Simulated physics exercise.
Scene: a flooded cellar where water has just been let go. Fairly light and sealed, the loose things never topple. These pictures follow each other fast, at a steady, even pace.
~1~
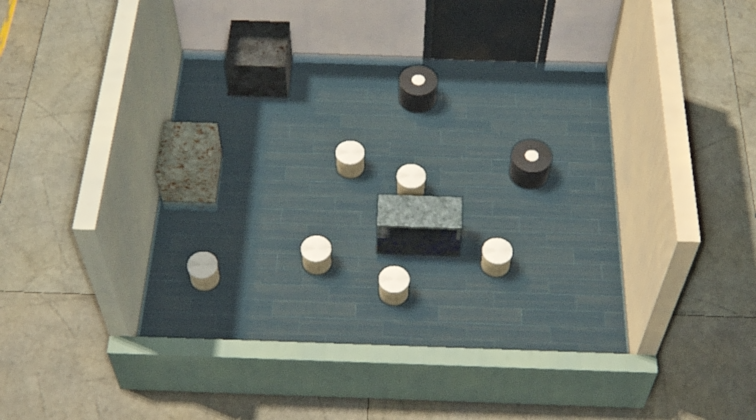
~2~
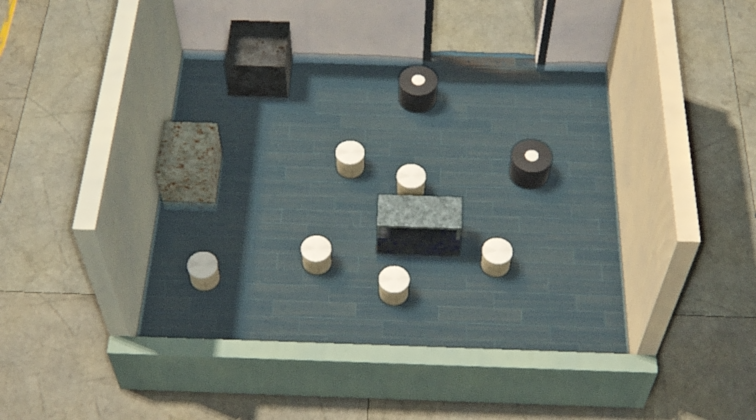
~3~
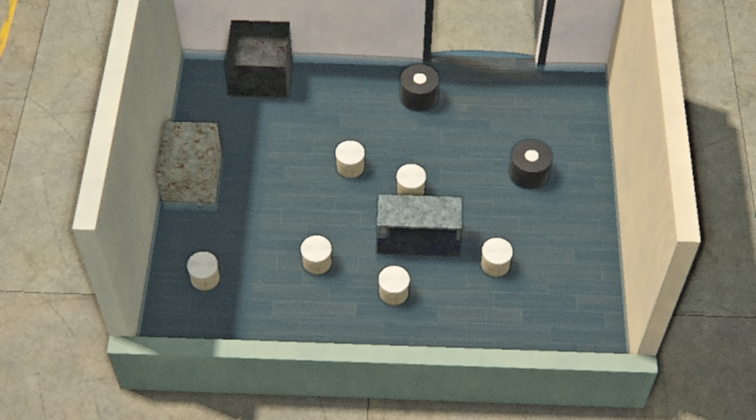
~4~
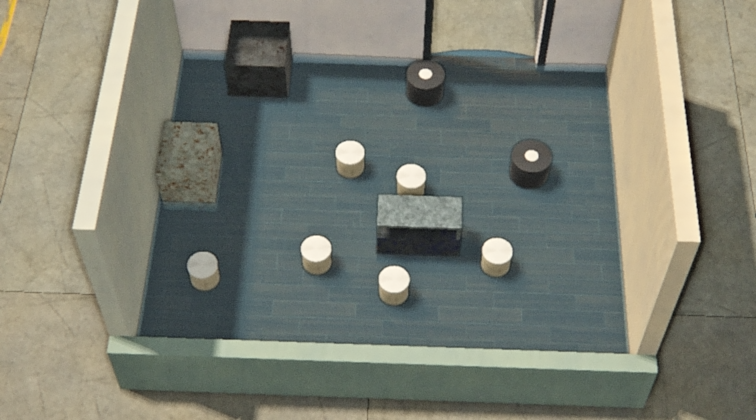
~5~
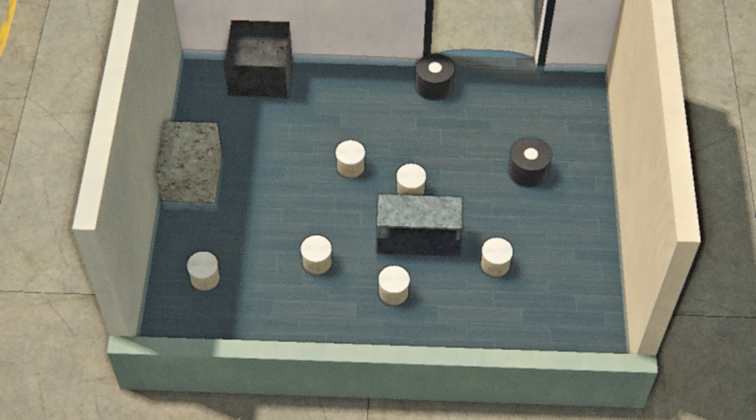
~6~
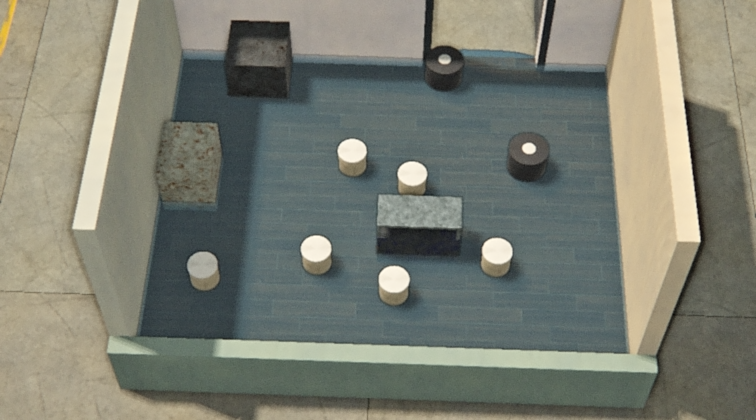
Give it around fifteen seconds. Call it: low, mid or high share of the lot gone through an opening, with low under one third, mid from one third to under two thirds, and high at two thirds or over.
Mid.
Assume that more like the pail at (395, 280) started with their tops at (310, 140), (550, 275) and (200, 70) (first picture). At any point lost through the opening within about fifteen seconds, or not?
Copy by copy, in the order given: Swept away, not carried off, not carried off.
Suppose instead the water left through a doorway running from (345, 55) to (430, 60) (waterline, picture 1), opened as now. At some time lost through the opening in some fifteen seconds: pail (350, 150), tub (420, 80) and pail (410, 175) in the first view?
Taking them as listed: Exits, exits, exits.
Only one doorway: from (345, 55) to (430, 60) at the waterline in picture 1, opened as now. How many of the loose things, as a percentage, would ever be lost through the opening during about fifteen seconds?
Some 40 per cent.
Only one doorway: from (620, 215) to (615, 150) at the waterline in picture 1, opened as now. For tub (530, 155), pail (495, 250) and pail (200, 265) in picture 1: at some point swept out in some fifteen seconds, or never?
First one exits, second exits, third never exits.
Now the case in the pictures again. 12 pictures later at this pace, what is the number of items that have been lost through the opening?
1.
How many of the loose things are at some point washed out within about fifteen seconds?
I make it 4.
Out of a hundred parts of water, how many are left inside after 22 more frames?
It comes out at 68 parts in a hundred.
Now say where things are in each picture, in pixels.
In the first picture, a tub at (418, 80) floats; a tub at (532, 156), afloat; 0 of 8 have shifted.
In the second picture, a tub at (418, 80), afloat; a tub at (532, 156), afloat; 0 of 8 have shifted.
In the third picture, a tub at (420, 79), afloat, close to its start; a tub at (532, 156), afloat; 0 of 8 have shifted.
In the fourth picture, a tub at (426, 74), afloat, close to its start; a tub at (532, 156), afloat; 1 of 8 have shifted.
In the fifth picture, a tub at (435, 68) floats, close to its start; a tub at (531, 154), afloat, close to its start; 1 of 8 have shifted.
In the sixth picture, a tub at (445, 60), afloat, a stride from its start; a tub at (529, 149) floats, close to its start; 2 of 8 have shifted.
A moment on, 1 of 8 are out; 7 afloat.
Next, 1 of 8 are out; 7 afloat.
Later, 3 of 8 are out; 5 afloat.
In the end, 4 of 8 are out; 4 afloat.
